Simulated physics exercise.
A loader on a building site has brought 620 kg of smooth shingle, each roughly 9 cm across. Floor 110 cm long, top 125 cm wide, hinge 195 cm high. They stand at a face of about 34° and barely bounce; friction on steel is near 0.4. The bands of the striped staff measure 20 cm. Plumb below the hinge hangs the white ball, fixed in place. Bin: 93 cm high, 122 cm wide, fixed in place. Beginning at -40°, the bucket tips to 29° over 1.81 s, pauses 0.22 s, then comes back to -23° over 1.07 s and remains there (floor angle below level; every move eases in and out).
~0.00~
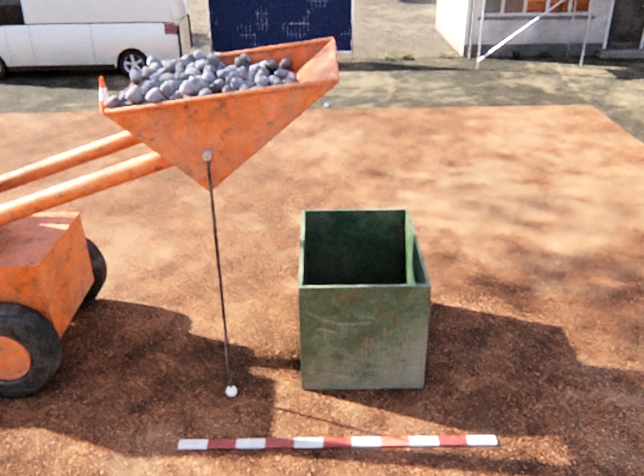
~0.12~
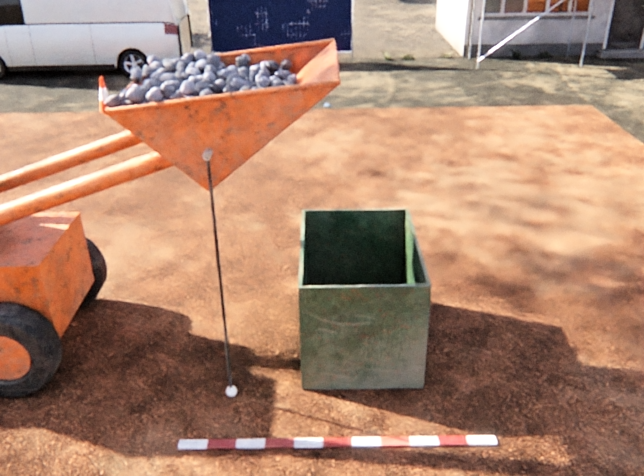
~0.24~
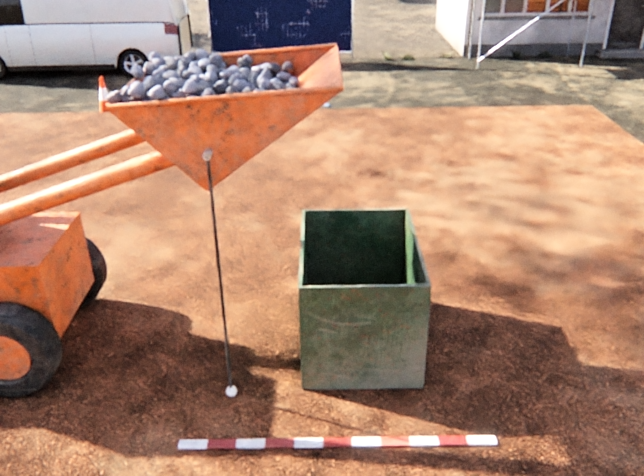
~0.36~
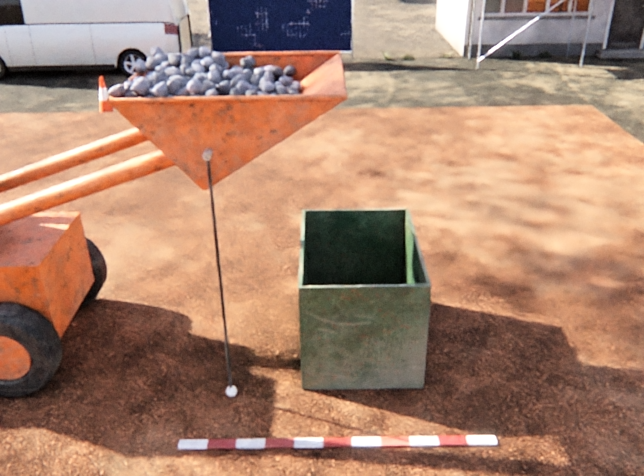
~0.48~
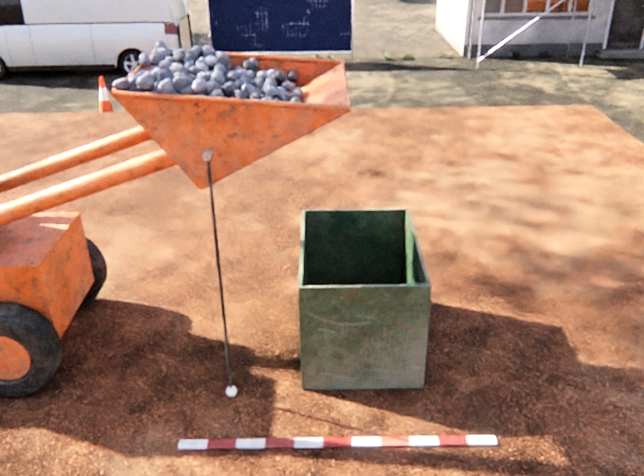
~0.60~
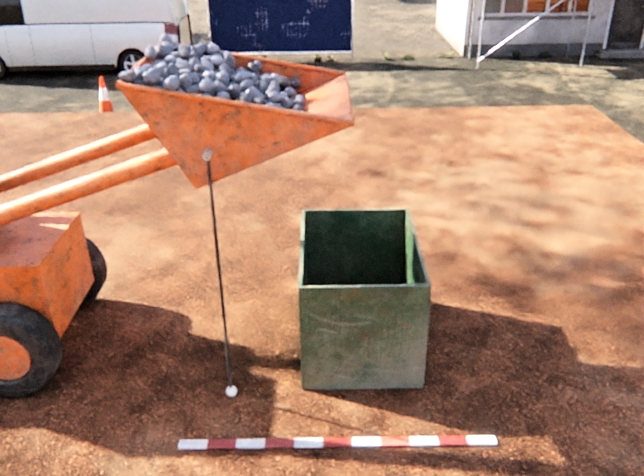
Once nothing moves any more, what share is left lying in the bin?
About 70 per cent.
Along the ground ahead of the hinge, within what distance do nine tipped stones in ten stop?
About 230 cm.
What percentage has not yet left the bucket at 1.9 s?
Still inside: Around 60 %.
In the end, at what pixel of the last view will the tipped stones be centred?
Middle at around (383, 324), I'd say.
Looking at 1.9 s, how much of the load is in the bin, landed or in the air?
About 40 per cent by then.
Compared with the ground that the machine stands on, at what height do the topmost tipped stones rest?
Result: Near 48 cm above the ground.
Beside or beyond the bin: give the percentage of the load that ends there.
Some 25 per cent of the load.
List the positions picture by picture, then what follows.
The bucket is at -40°, its lip at (339, 80); the top of the load is at (206, 64), in the first picture.
The bucket is at -39°, its lip at (340, 82); the top of the load is at (194, 63); the stones move at 0.1 m/s on average, in the second picture.
Lip at (343, 88), floor tilted -37°, highest stones at (190, 63); the stones move at 0.1 m/s on average, in the third picture.
The bucket is at -33°, its lip at (347, 97); the top of the load is at (177, 62); the stones move at 0.2 m/s on average, in the fourth picture.
The bucket is at -28°, its lip at (351, 109); the top of the load is at (168, 56); the stones move at 0.2 m/s on average, in the fifth picture.
The bucket is at -22°, its lip at (354, 123); the top of the load is at (168, 51); the stones move at 0.3 m/s on average, in the sixth picture.
After 1.4 s the floor is at 18°; 100 % in the bucket; the foremost stones are at (323, 166).
After 1.9 s the floor is at 29°; 59 % in the bucket, 38 % in the bin, 3 % beside or beyond the bin; the foremost stones are at (404, 297).
After 3.5 s the floor is at -23°; 2 % in the bucket, 72 % in the bin, 26 % beside or beyond the bin; the foremost stones are at (615, 329).
After 6.4 s the floor is at -23°; 2 % in the bucket, 72 % in the bin, 26 % beside or beyond the bin; the foremost stones are at (632, 313).
